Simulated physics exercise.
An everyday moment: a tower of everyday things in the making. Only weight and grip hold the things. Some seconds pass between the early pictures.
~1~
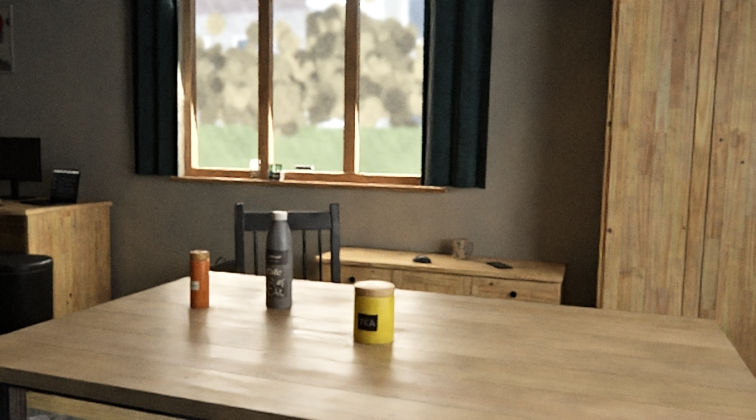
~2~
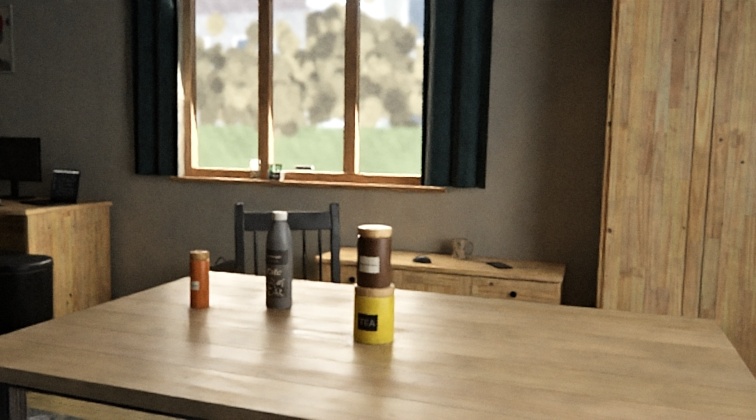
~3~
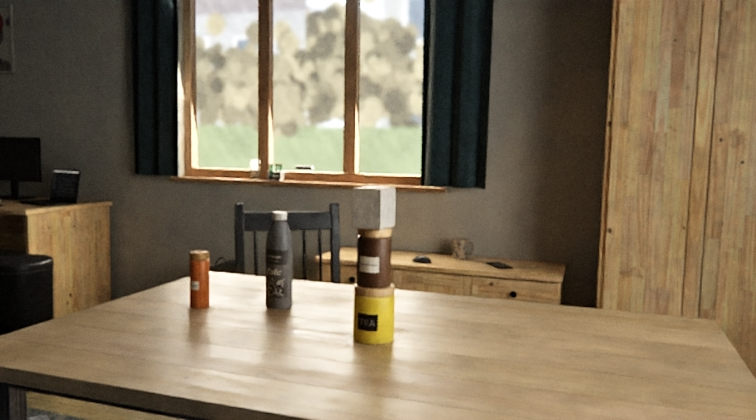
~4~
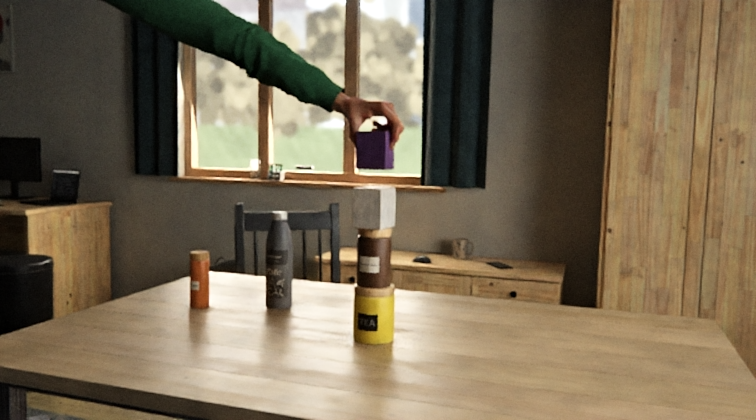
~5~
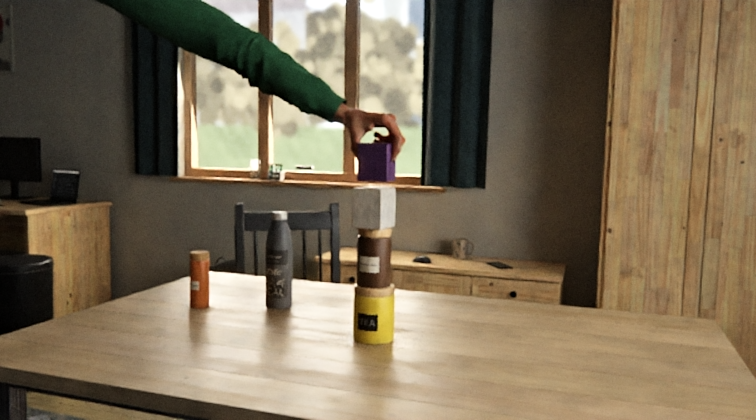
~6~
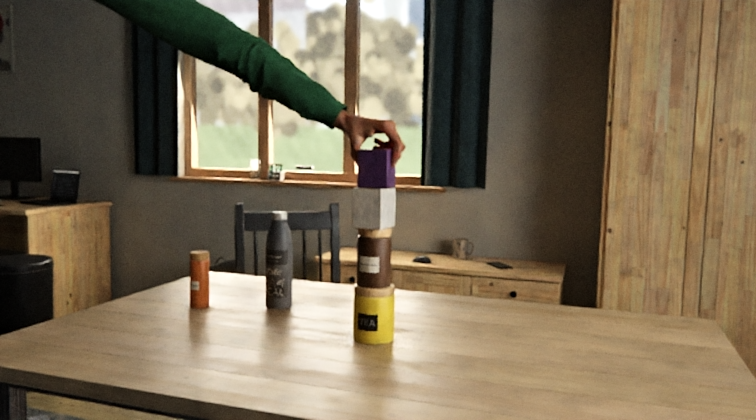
A green-sleeved arm lowers a purple block onto the white block atop two stacked jars.
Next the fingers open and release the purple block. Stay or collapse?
Here the pile stays up.
Then, 0.20 s later than the last frame, all is still.
Then, 0.60 s later than the last frame, purple block resting near (377, 169).
When it is over, all 6 as before. End places, in pixels of the last picture, purple block near (377, 169). The pile holds.
